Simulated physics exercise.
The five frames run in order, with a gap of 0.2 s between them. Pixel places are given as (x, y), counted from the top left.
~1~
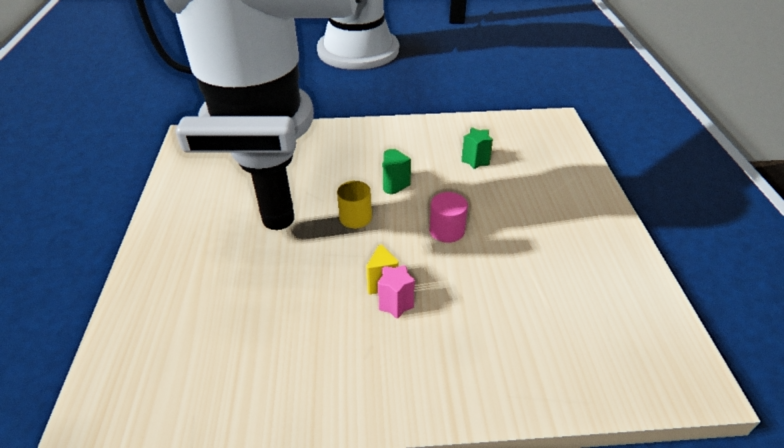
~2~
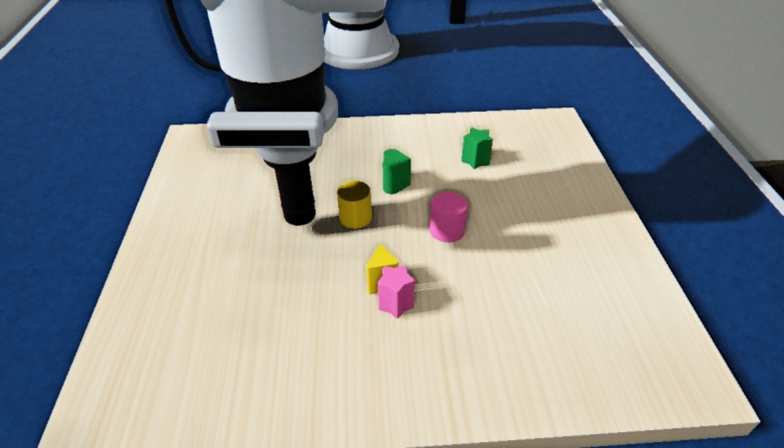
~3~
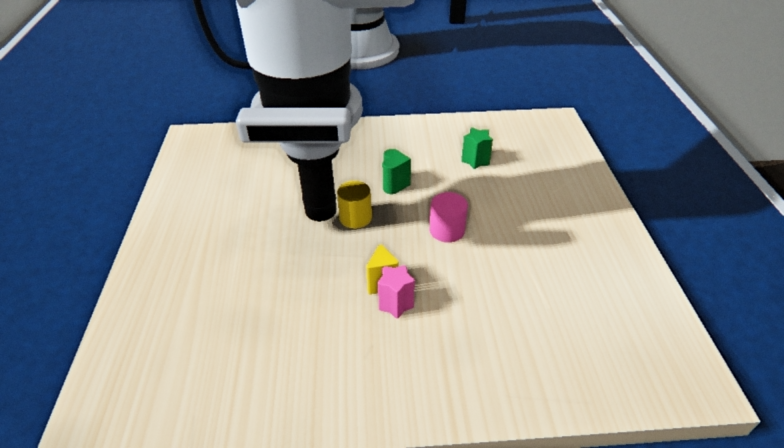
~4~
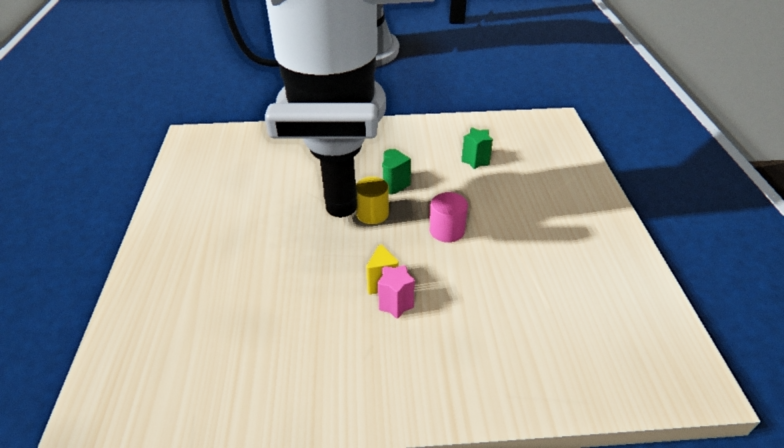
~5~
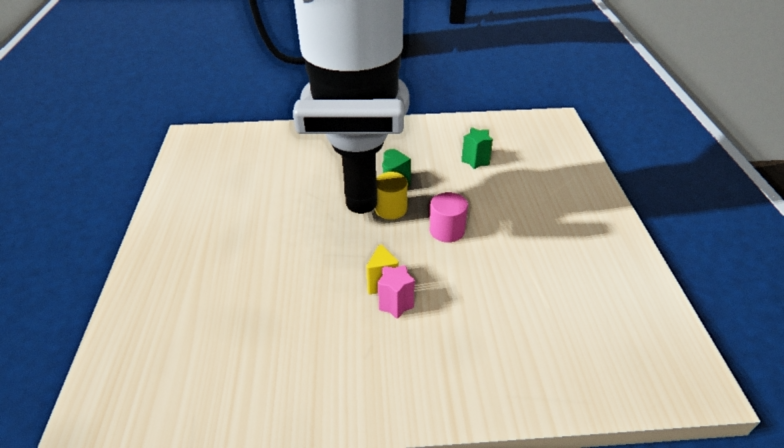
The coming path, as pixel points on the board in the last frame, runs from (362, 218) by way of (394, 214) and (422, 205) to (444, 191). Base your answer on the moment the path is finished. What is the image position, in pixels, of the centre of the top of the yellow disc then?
Final place: (463, 149).
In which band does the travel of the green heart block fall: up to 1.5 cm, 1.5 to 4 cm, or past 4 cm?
It will fall in the lowest band, under 1.5 cm.
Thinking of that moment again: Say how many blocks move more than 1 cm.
The number is one.
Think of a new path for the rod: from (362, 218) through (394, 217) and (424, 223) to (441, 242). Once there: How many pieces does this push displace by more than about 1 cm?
It should be two, as far as I can tell.
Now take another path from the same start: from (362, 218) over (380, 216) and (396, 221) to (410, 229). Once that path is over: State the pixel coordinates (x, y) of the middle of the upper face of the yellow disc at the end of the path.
In the picture, it is at (415, 177).
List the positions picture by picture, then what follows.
Rod's lower end at (279, 220); yellow disc at (354, 190); green heart block at (395, 158); pink disc at (449, 203), in the first frame.
Rod at (300, 216); blocks still, in the second frame.
Rod at (321, 212); blocks still, in the third frame.
Rod at (342, 208); yellow disc at (372, 186), in the fourth frame.
Rod at (362, 204); yellow disc at (391, 182); green heart block at (395, 158); pink disc at (449, 203), in the fifth frame.
The first path, step by step. One third of the way, rod at (396, 200); yellow disc at (421, 174).
Two thirds of the way, rod at (423, 191); yellow disc at (444, 163).
At the end, rod at (445, 177); yellow disc at (463, 149); green heart block still; pink disc still.
